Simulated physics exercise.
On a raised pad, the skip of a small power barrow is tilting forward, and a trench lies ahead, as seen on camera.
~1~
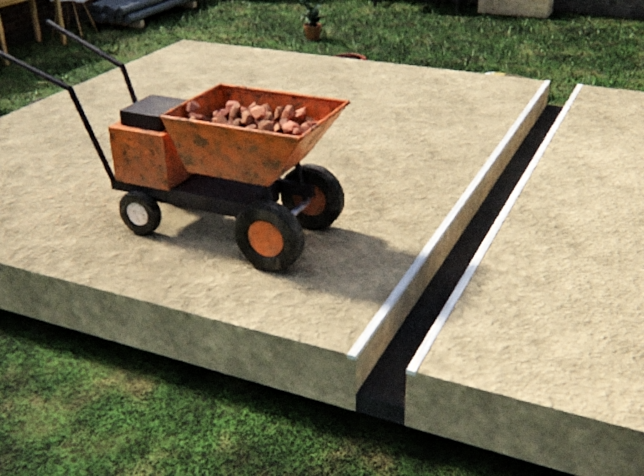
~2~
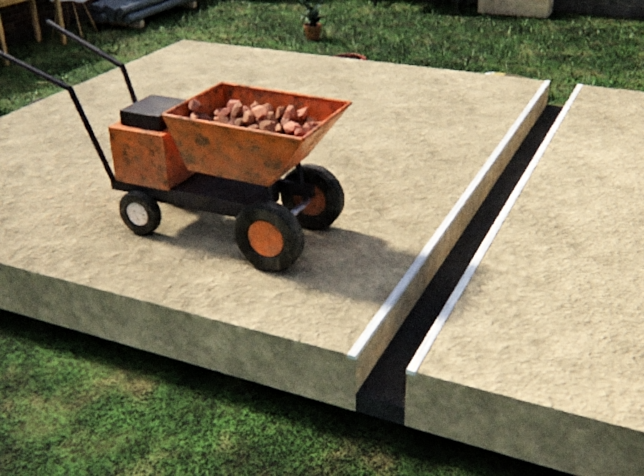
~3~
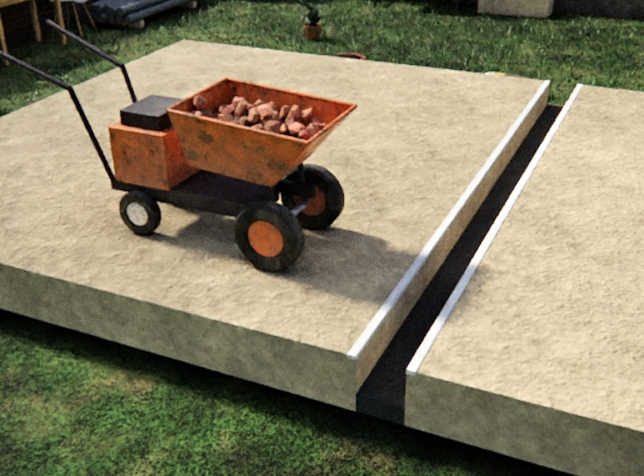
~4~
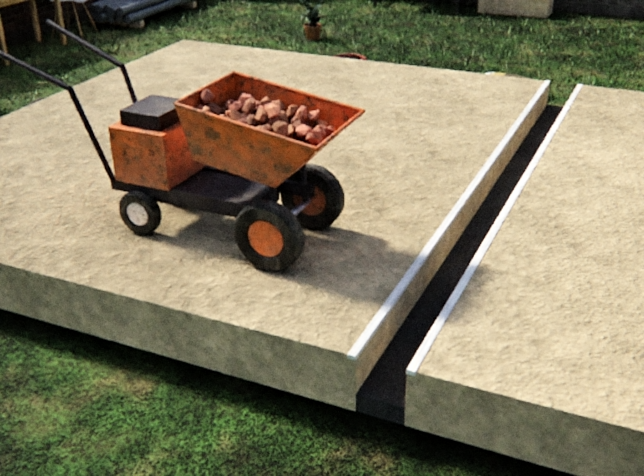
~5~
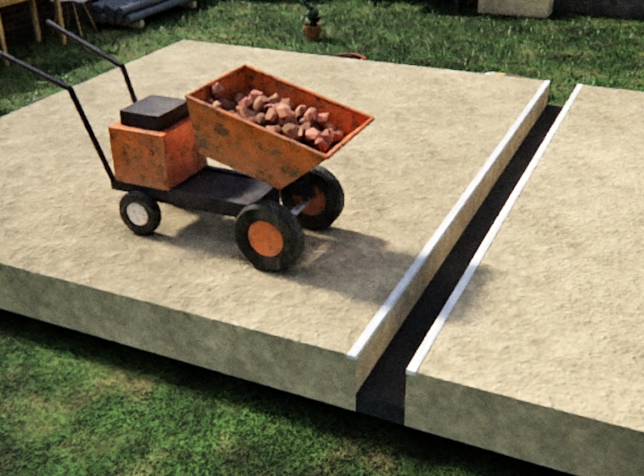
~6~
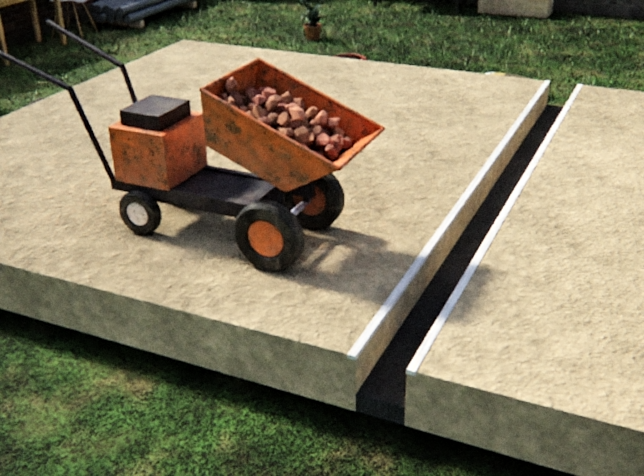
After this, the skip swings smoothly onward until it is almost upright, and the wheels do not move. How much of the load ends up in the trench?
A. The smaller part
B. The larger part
The larger part.
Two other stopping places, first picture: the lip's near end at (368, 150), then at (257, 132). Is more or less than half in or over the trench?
A minority / a minority.
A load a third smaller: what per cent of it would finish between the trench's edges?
80 per cent, roughly.
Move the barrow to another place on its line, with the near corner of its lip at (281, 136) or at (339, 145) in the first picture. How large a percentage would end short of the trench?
Near 20 and 0 percent respectively.
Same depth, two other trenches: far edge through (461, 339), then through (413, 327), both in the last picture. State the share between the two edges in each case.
First some 80, then 50 per cent.
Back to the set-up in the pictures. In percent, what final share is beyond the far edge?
Roughly 0 percent of the pieces, I think.
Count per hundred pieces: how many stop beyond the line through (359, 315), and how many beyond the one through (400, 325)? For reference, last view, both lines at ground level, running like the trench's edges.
About 80 percent, then about 40 percent.
Just after the last frame, skip tipped steeply; every one in the skip.
A moment on, skip tipped right over; the larger part in the skip; about a tenth short of the trench; about a tenth in or heaped over the trench; just a few beyond it; just a few falling.
Further on, skip tipped right over; roughly a quarter in the skip; about a tenth short of the trench; roughly two thirds in or heaped over the trench; just a few beyond it.
When it is over, skip tipped right over; about a tenth in the skip; about a tenth short of the trench; the larger part in or heaped over the trench; just a few beyond it.
